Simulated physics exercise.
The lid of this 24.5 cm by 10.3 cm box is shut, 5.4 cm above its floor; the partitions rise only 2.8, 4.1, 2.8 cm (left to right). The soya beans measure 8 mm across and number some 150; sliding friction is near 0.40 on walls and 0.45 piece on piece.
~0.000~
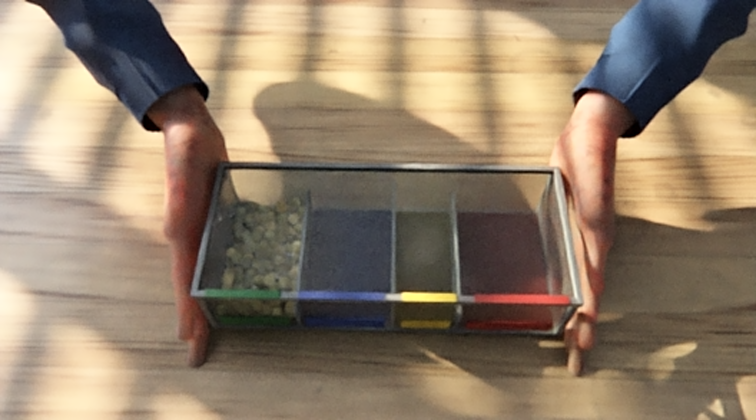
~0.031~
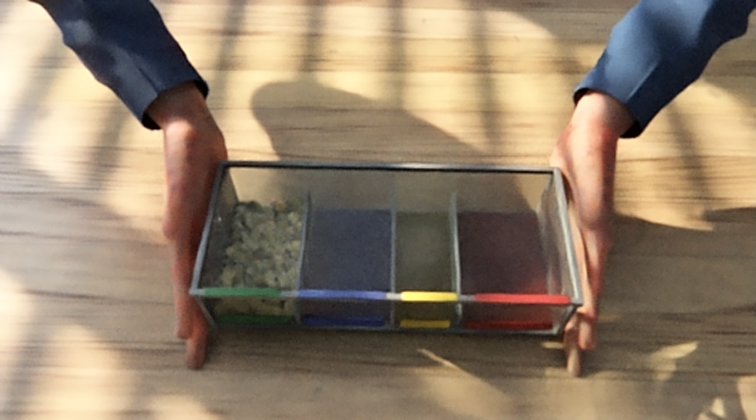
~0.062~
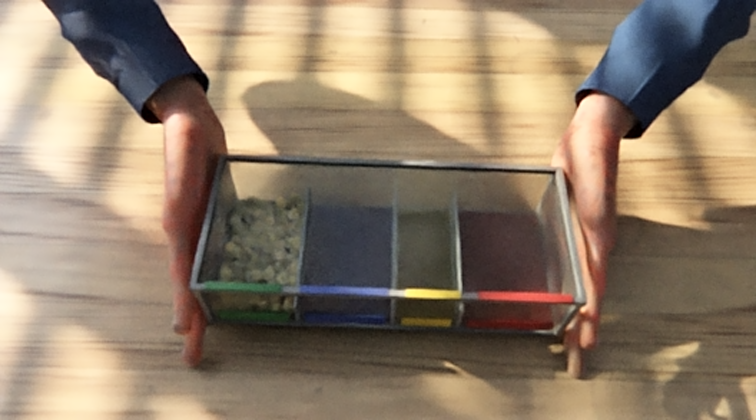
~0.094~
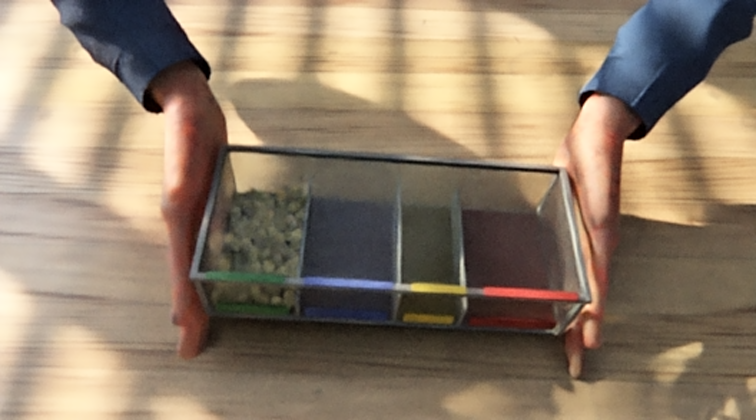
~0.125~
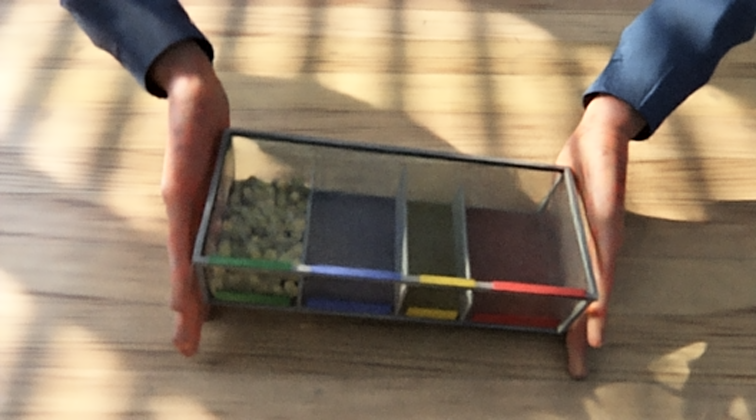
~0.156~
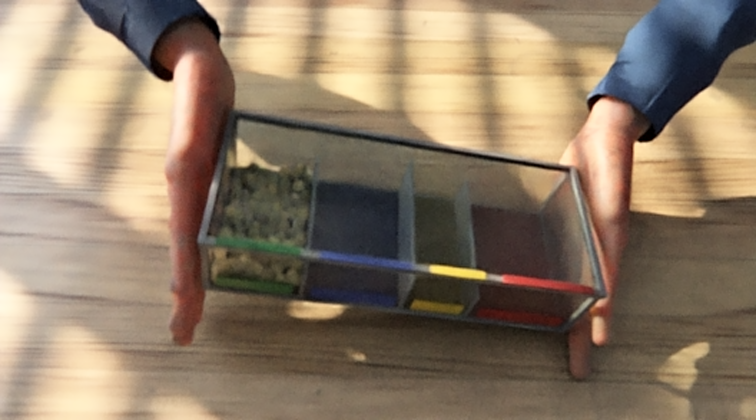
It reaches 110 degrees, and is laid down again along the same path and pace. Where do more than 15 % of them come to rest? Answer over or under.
Red over, blue over, green under, yellow under.
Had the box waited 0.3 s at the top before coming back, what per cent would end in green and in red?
Then: Green 5, red 70.
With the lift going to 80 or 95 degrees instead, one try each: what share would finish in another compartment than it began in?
About 80 and 95 per cent.
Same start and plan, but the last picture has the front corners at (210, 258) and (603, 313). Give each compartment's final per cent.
Red 45, blue 50, green 0, yellow 5.
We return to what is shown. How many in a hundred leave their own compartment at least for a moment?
Some 100 per cent.
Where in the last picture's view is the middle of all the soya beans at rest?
At about (446, 236).
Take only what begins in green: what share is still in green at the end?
Some 0 per cent.
After 0.92 s, tilt 110 degrees; red 10 %, blue 40 %, green 45 %, yellow 5 %.
After 1.44 s, tilt 49 degrees; red 50 %, blue 45 %, yellow 5 %.
After 2.01 s, tilt 0 degrees; red 50 %, blue 45 %, yellow 5 %.
By 2.4 s all is still; red 50 %, blue 45 %, green 0 %, yellow 5 %.
